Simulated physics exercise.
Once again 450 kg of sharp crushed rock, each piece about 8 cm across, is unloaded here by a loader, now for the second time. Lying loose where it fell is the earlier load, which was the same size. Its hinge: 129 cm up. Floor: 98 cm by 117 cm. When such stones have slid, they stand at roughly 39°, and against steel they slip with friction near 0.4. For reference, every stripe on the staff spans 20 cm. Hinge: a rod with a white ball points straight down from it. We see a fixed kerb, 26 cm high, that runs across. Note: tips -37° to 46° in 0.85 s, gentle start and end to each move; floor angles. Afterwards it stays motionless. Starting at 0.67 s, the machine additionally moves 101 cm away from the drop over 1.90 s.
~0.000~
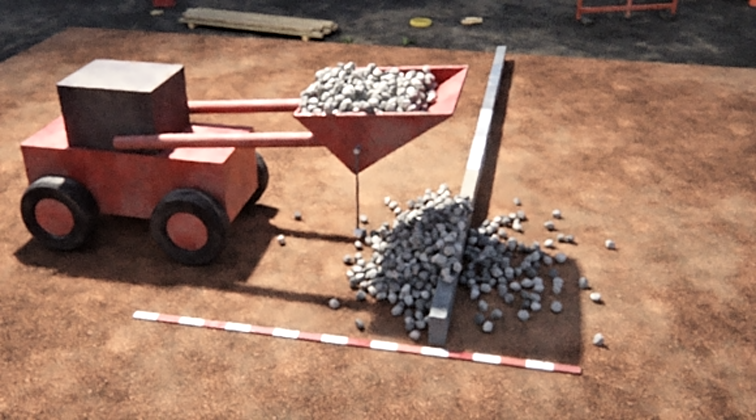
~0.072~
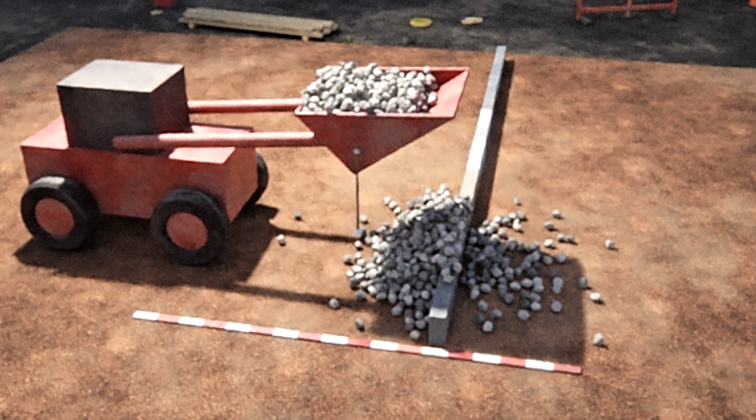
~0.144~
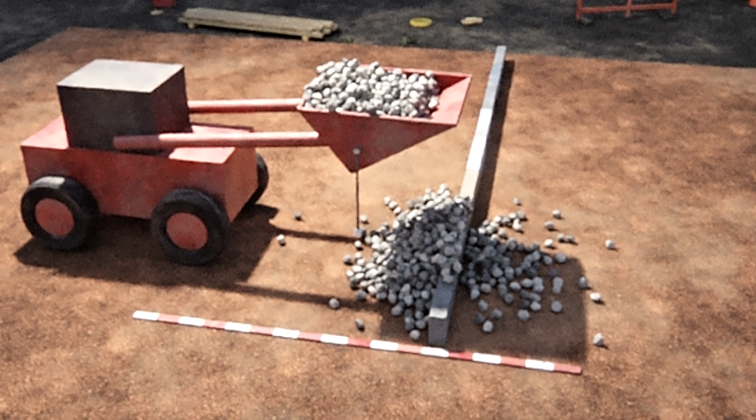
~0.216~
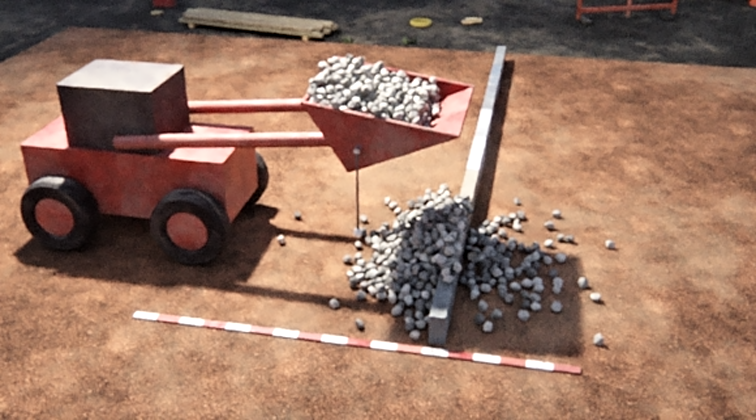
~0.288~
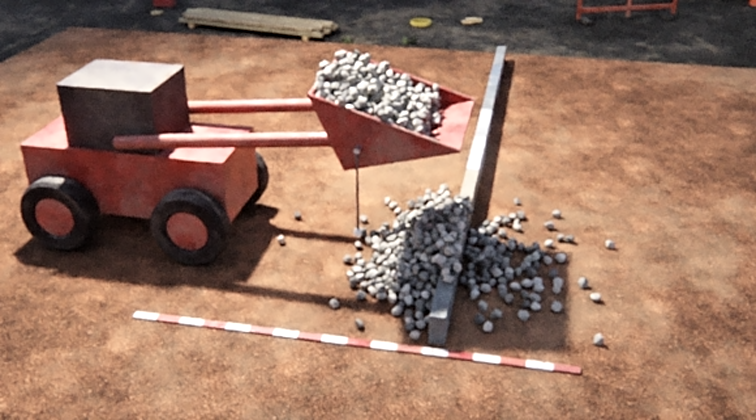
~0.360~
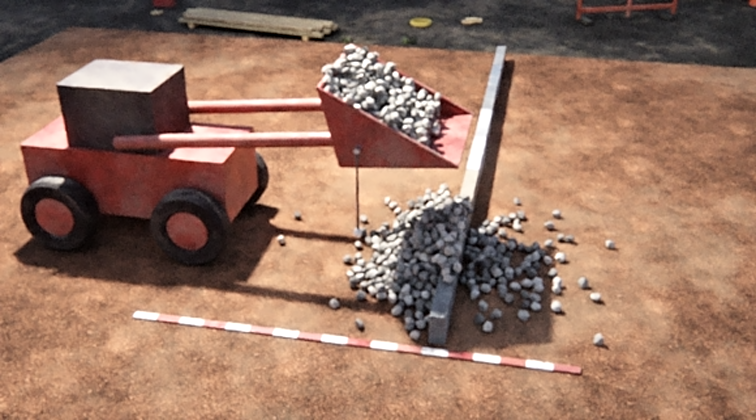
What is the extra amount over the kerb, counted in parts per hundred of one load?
Close to 30 parts in a hundred.
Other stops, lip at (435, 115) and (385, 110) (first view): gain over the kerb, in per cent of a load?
Case one about 15 %, case two about 0 %.
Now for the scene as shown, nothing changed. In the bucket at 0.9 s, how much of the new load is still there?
Some 65 %, roughly, is held.
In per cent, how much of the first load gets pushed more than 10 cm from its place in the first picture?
About 10 per cent.
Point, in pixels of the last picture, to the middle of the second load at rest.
I'd put their centre close to (428, 239).
After 0.6 s the floor is at 33°; in per cent of one load, 99 in the bucket, 82 on this side of the kerb, 19 over the kerb; the foremost stones are at (579, 271).
After 0.9 s the floor is at 46°; in per cent of one load, 66 in the bucket, 116 on this side of the kerb, 19 over the kerb; the foremost stones are at (579, 271).
After 3.0 s the floor is at 46°; in per cent of one load, 0 in the bucket, 151 on this side of the kerb, 49 over the kerb; the foremost stones are at (600, 278).
After 5.8 s the floor is at 46°; in per cent of one load, 0 in the bucket, 151 on this side of the kerb, 49 over the kerb; the foremost stones are at (600, 278). Net gain over the kerb, 30.
